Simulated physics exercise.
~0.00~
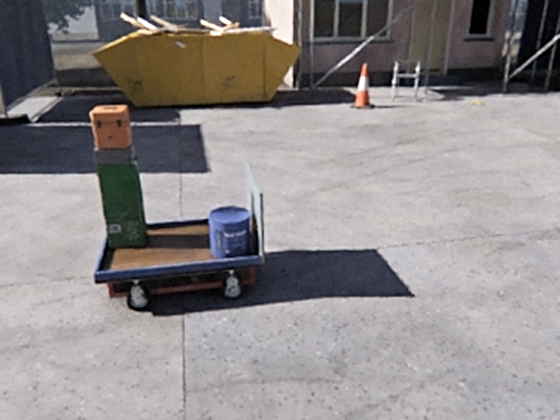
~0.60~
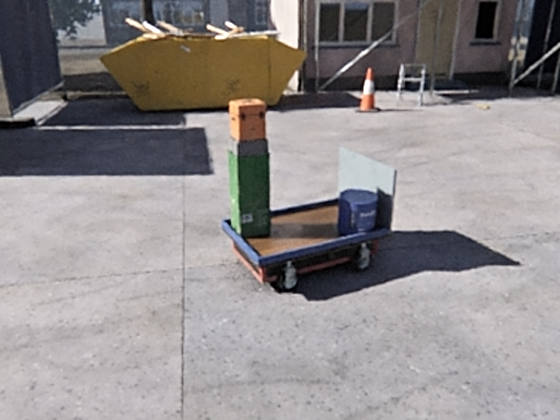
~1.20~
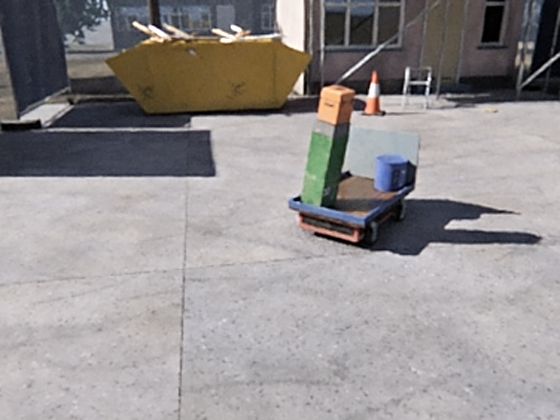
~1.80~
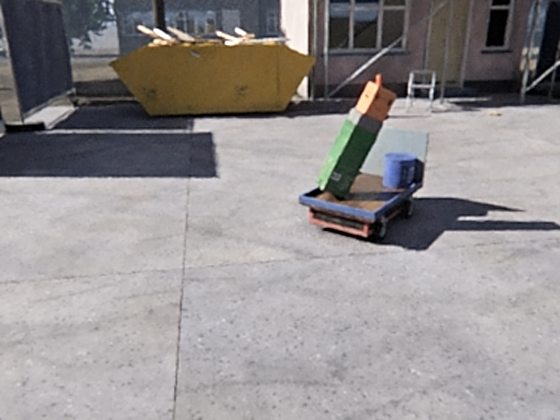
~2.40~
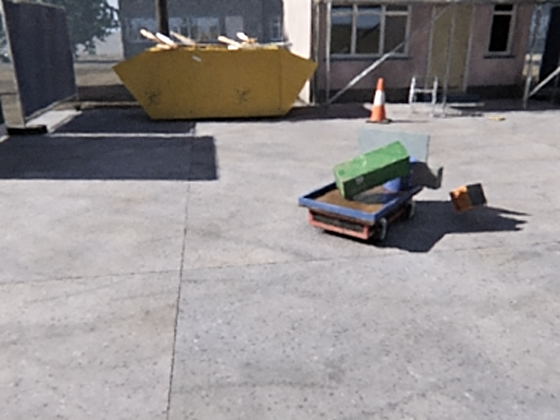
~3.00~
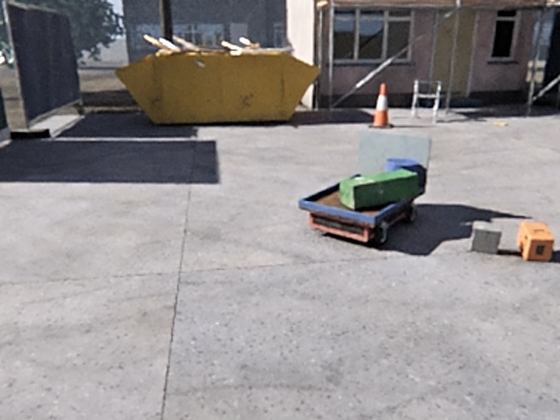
A stack of a green box, a grey parcel and an orange toolbox toppled as a flat cart rolled right, turned and stopped; the top two landed on the ground, while the green box lay on the deck by the blue pail.
